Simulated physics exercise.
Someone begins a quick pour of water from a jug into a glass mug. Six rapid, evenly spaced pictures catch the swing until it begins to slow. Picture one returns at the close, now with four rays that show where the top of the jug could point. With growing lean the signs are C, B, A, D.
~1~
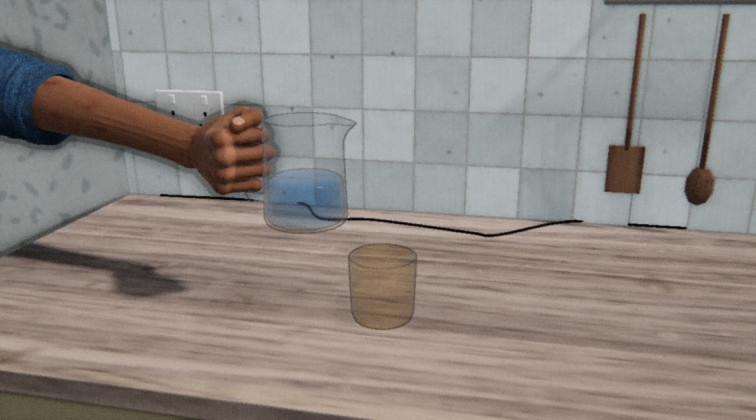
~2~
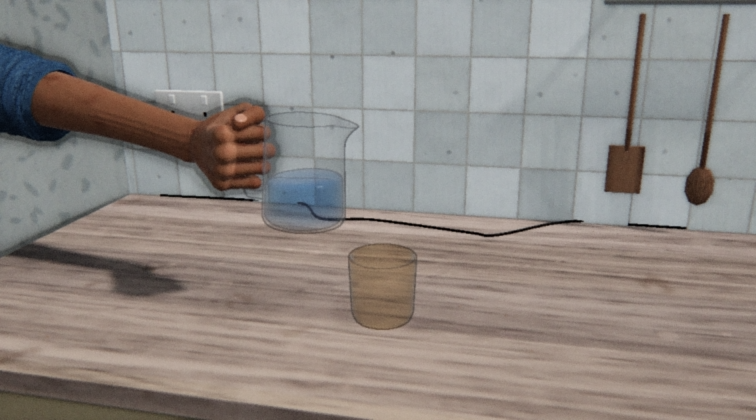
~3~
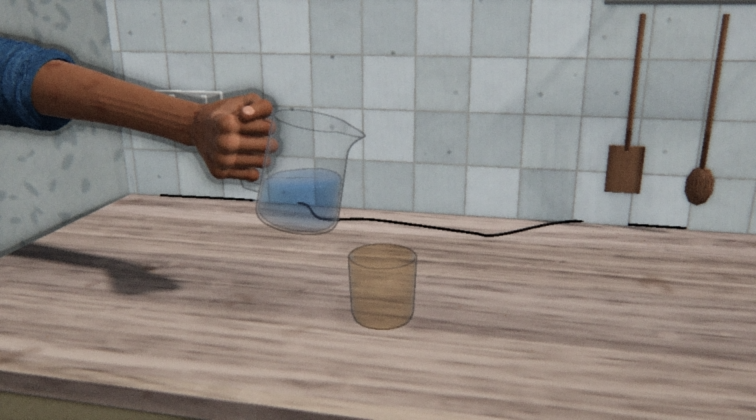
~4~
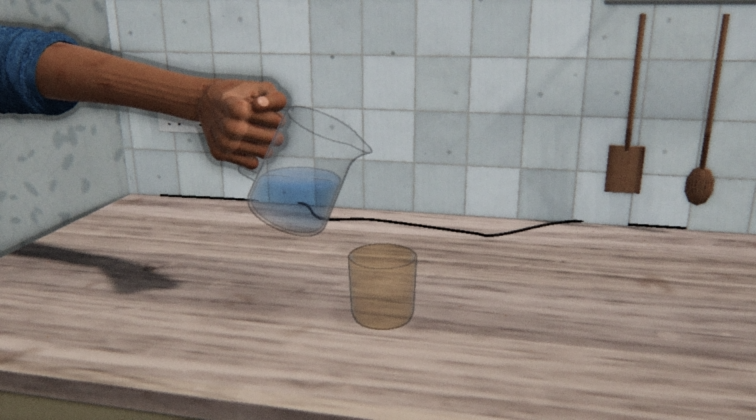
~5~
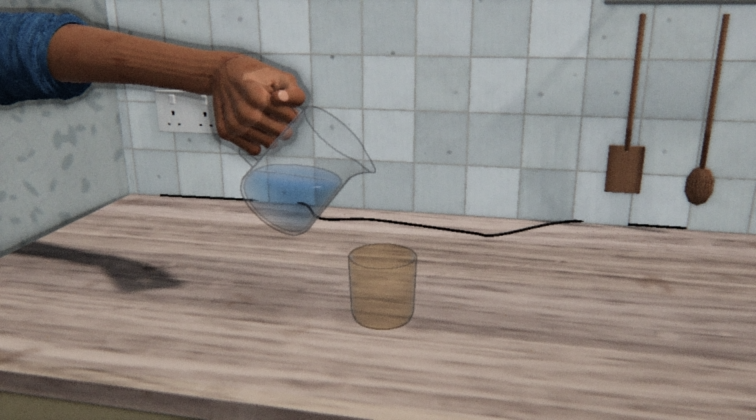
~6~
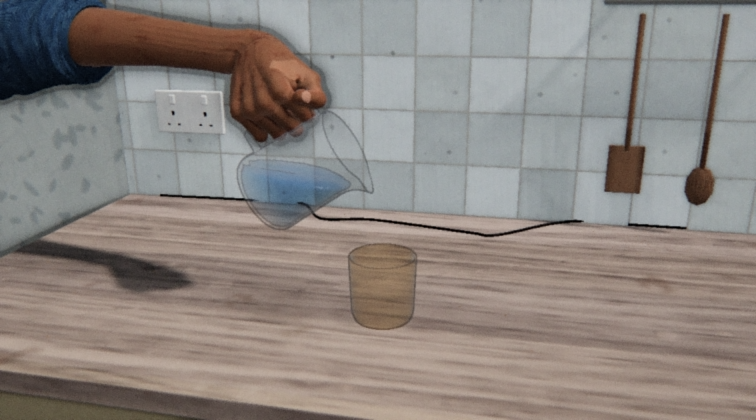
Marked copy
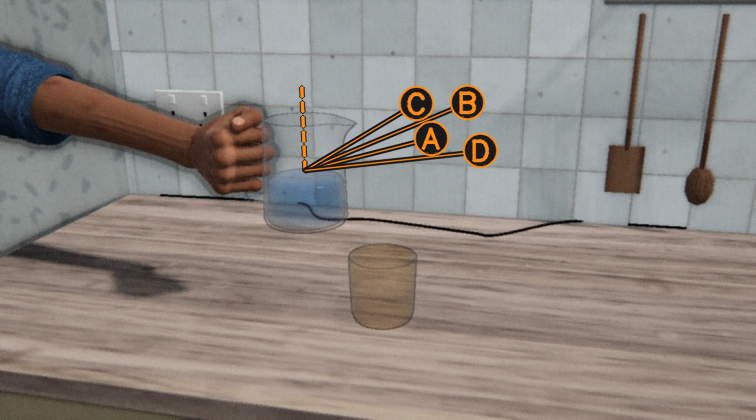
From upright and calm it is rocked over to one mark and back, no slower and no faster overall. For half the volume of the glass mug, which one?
Go for D.
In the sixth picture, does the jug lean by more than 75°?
No, it does not.
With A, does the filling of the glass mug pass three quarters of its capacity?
No, it does not.
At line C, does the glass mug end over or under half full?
Under half.
On the marked copy, A at (414, 142); B at (452, 109); C at (401, 112); D at (463, 153).
With A, the glass mug ends with about 32 % of what it can hold; 3 % of the water is spilt.
With B, the glass mug ends with about 17 % of what it can hold.
With C, the glass mug ends with about 6 % of what it can hold.
With D, the glass mug ends with about 50 % of what it can hold; 4 % of the water is spilt.
